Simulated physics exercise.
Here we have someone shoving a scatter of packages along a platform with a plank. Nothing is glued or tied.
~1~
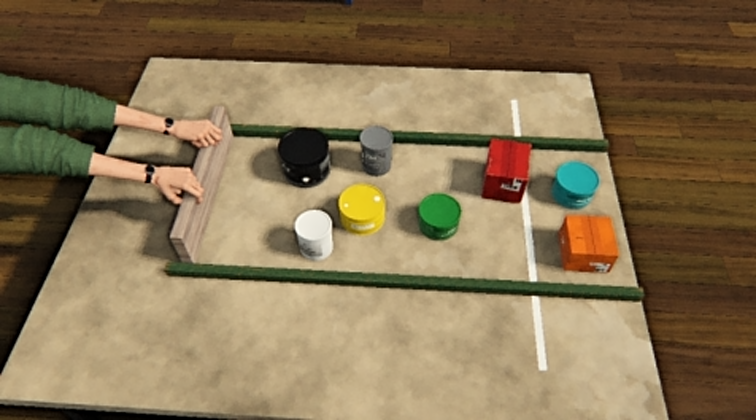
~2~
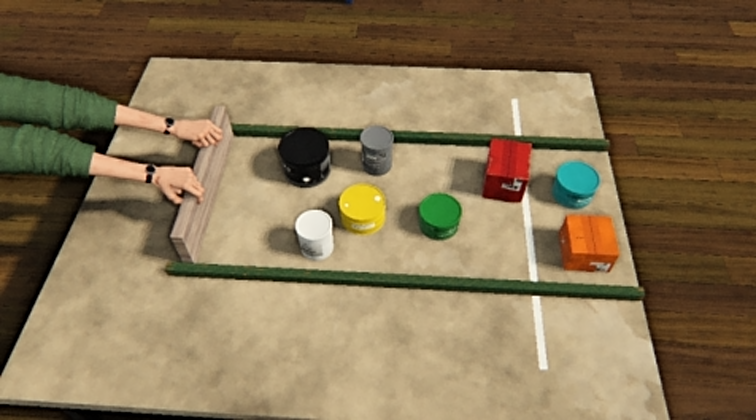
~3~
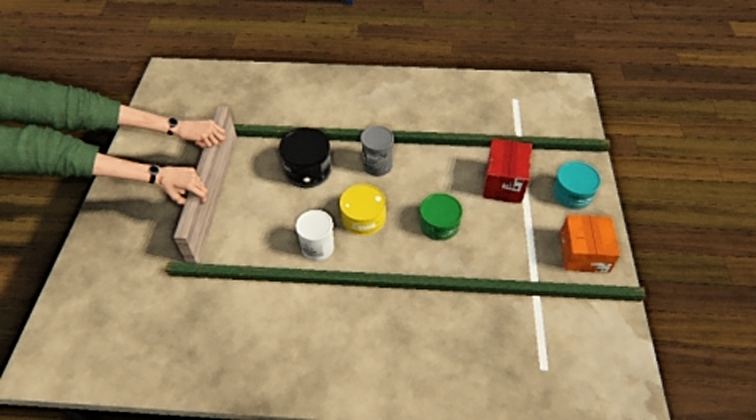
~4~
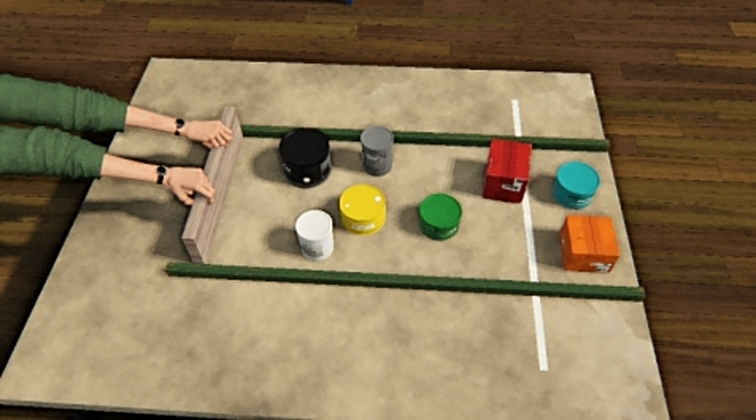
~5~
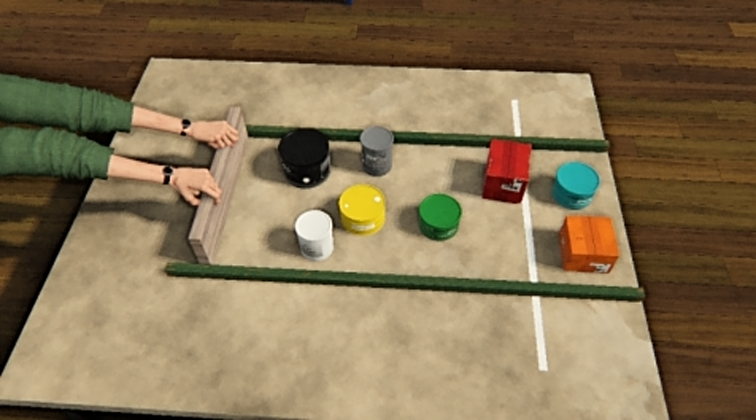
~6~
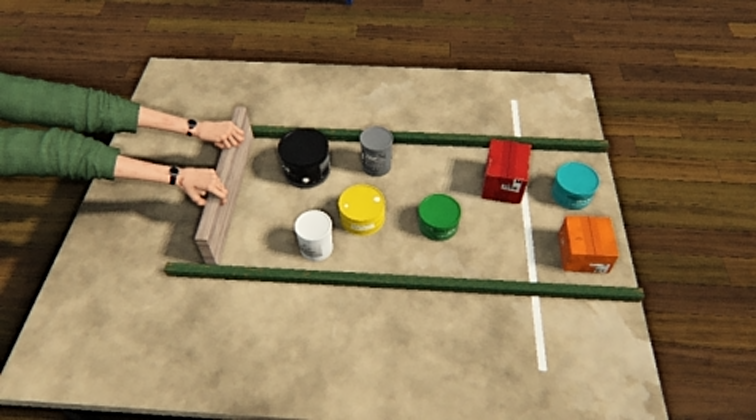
Hands in green sleeves sliding a wooden plank slightly right along a platform, while the pails and boxes ahead stay still.
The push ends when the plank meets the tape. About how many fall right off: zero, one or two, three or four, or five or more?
As it turns out, the number that fall off is one or two.
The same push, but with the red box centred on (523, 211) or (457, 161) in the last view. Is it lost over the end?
The red box is kept; is kept.
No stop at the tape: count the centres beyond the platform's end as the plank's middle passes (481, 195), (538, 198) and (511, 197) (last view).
Place by place, 0, 2 and 1.
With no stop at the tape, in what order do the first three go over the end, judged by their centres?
Earliest first: The turquoise pail, the orange parcel, the red box.
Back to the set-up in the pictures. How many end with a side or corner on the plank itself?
That makes 3.
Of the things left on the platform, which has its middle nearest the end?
The orange parcel ends nearest.
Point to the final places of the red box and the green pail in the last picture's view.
The red box stops around (599, 184); the green pail around (597, 233).
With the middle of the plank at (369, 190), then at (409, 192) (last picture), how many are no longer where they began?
First 4, then 5.
Early on, none off yet; orange parcel at rest near (587, 244); turquoise pail at rest near (575, 186); red box at rest near (506, 172).
A while later, none off yet; orange parcel at rest near (587, 244); turquoise pail at rest near (575, 186); red box moving near (510, 172).
Finally, the number that fall off is one or two; lost, turquoise pail.
